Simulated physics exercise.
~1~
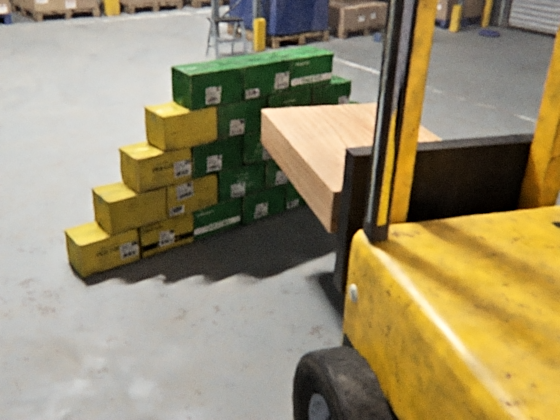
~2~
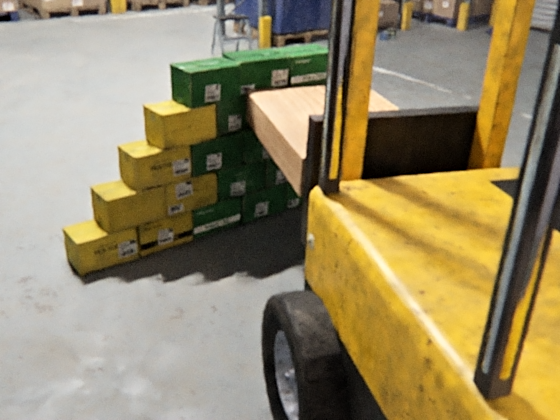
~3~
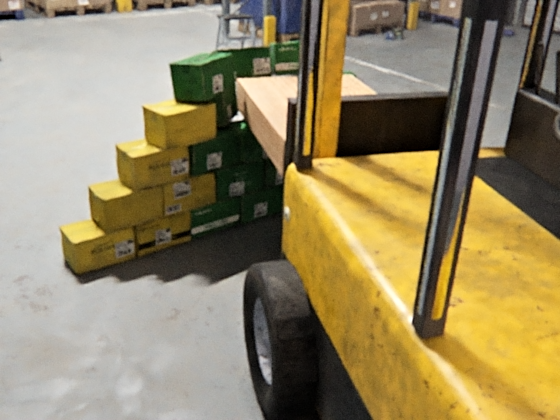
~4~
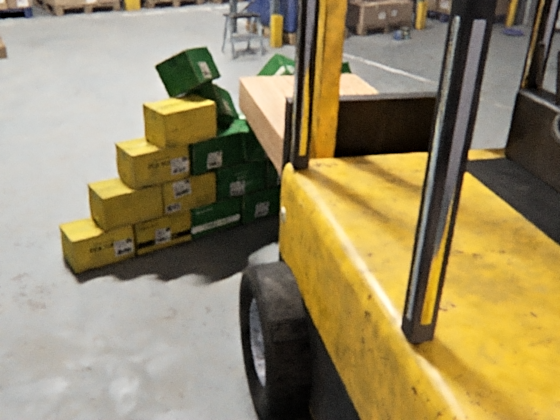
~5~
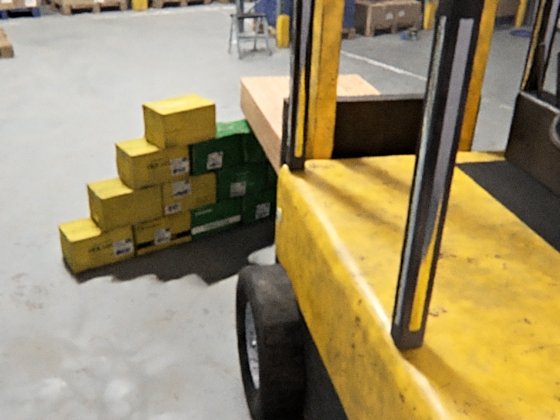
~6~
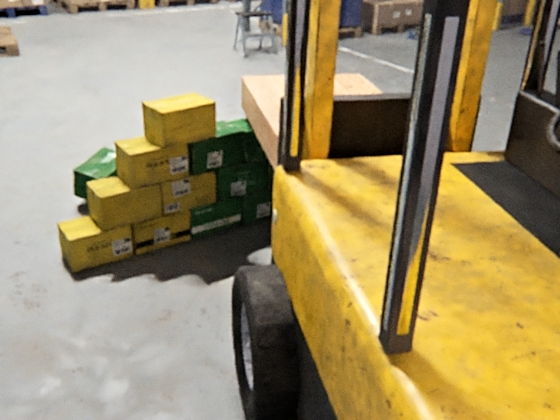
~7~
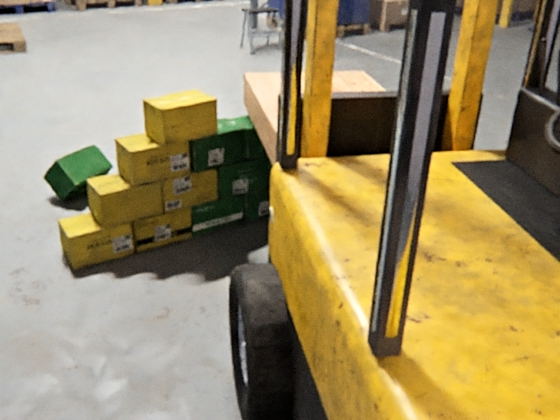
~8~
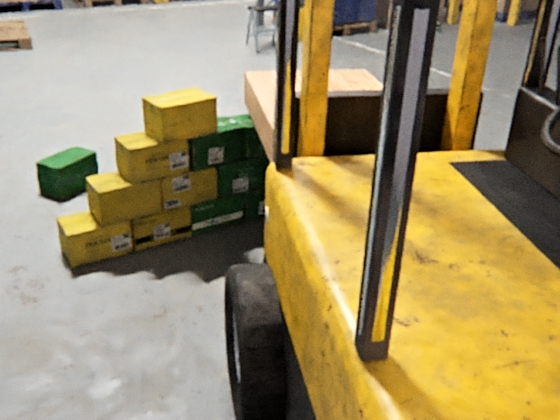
The footage shows a yellow forklift pushing a wooden case on raised forks into a stepped wall of green and yellow boxes, knocking the upper green boxes off. One green box tumbles down behind the wall and settles on the floor at left, while the yellow boxes stay stacked.
